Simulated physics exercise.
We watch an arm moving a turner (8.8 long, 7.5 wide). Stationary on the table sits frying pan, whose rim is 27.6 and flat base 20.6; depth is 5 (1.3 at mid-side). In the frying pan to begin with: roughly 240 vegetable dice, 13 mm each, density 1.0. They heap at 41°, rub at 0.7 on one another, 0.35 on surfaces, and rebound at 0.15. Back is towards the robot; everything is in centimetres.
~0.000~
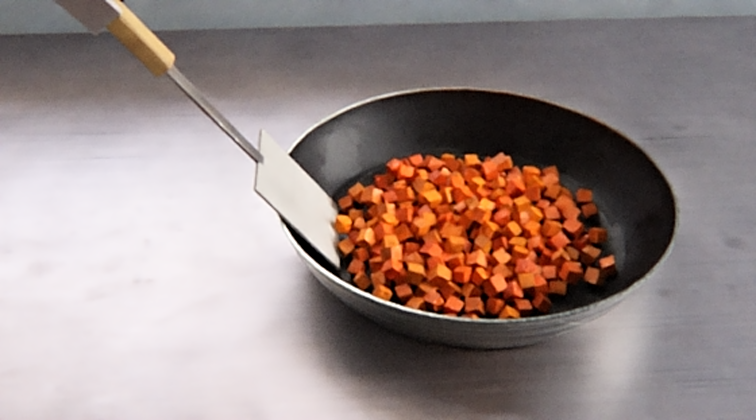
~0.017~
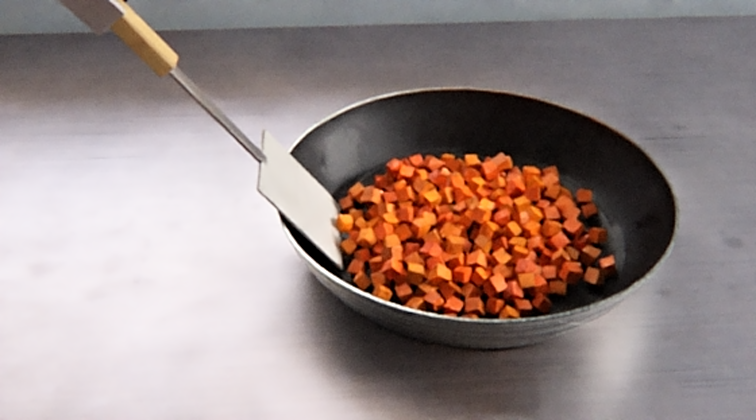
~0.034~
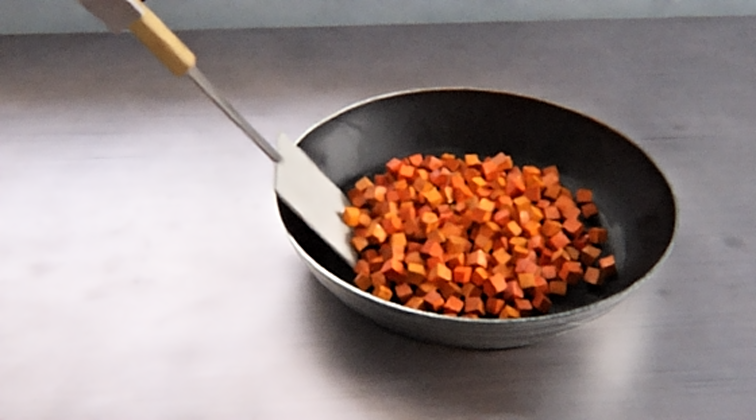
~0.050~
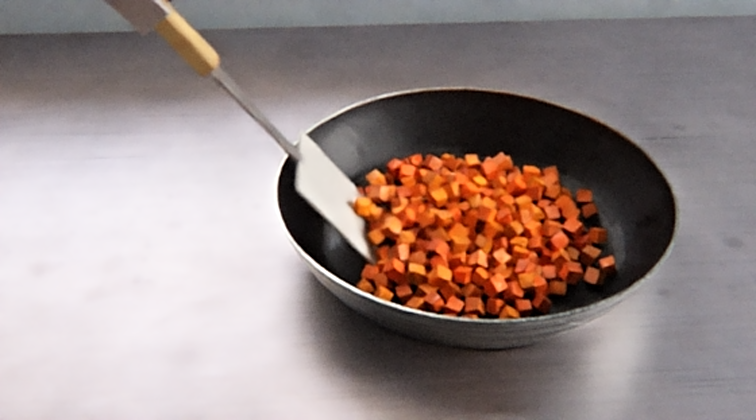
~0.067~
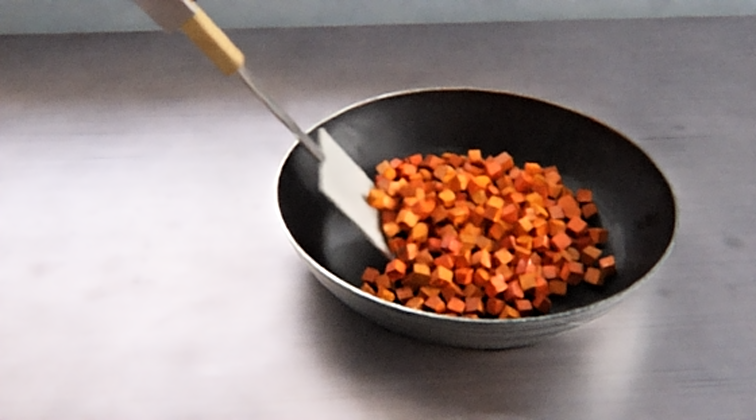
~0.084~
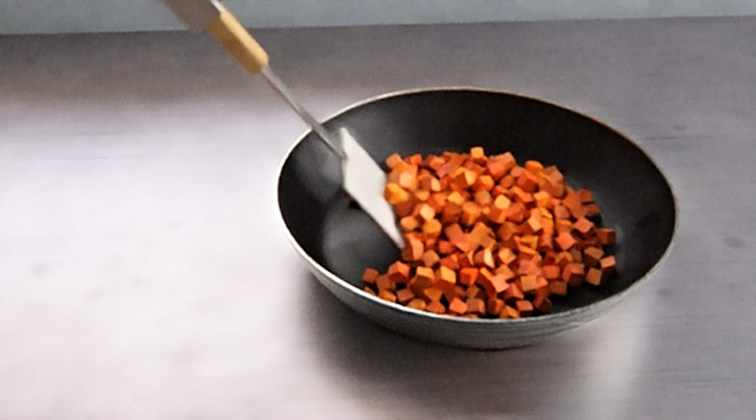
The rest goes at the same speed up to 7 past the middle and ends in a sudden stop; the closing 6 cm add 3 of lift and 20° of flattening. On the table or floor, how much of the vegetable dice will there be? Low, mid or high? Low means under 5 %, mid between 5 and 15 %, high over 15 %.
Low.
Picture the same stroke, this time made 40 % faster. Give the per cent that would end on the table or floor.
Some 10 in a hundred.
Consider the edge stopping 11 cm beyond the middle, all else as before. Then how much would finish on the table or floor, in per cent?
My guess would be around 25 per cent.
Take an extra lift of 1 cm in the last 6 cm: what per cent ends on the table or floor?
Close to 0 in a hundred.
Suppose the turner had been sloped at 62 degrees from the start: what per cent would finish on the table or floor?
In that case, around 5 percent would end up on the table or floor.
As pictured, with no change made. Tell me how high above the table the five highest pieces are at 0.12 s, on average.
I'd say close to 5 cm on average.
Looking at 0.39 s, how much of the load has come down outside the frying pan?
2 per cent.
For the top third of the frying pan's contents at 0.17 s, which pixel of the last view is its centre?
It is centred at about (527, 199).
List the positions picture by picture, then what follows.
In the first picture, turner top edge at (258, 158), sloping 54°; upper third of the load around (472, 215), from x 345 to 610, top at y 160; 239 in the frying pan.
In the second picture, turner top edge at (261, 158), sloping 54°; upper third of the load around (472, 215), from x 345 to 610, top at y 160.
In the third picture, turner top edge at (276, 158), sloping 54°; upper third of the load around (468, 216), from x 350 to 610, top at y 160.
In the fourth picture, turner top edge at (298, 158), sloping 54°; upper third of the load around (468, 215), from x 355 to 610, top at y 160.
In the fifth picture, turner top edge at (321, 157), sloping 54°; upper third of the load around (461, 214), from x 355 to 610, top at y 160.
In the sixth picture, turner top edge at (343, 156), sloping 54°; upper third of the load around (464, 211), from x 355 to 610, top at y 155; 239 in the frying pan.
By 0.12 s, sloping 54°, highest piece 6 above the table; 239 in the frying pan.
By 0.17 s, sloping 46°, highest piece 6 above the table; 239 in the frying pan.
By 0.39 s, sloping 34°, highest piece 5 above the table; 233 in the frying pan, 6 on the table or floor.
By 1.44 s, sloping 34°, highest piece 5 above the table; 233 in the frying pan, 6 on the table or floor.
Final count, 233 in the frying pan, 6 on the table or floor. That is 3 % on the table or floor.
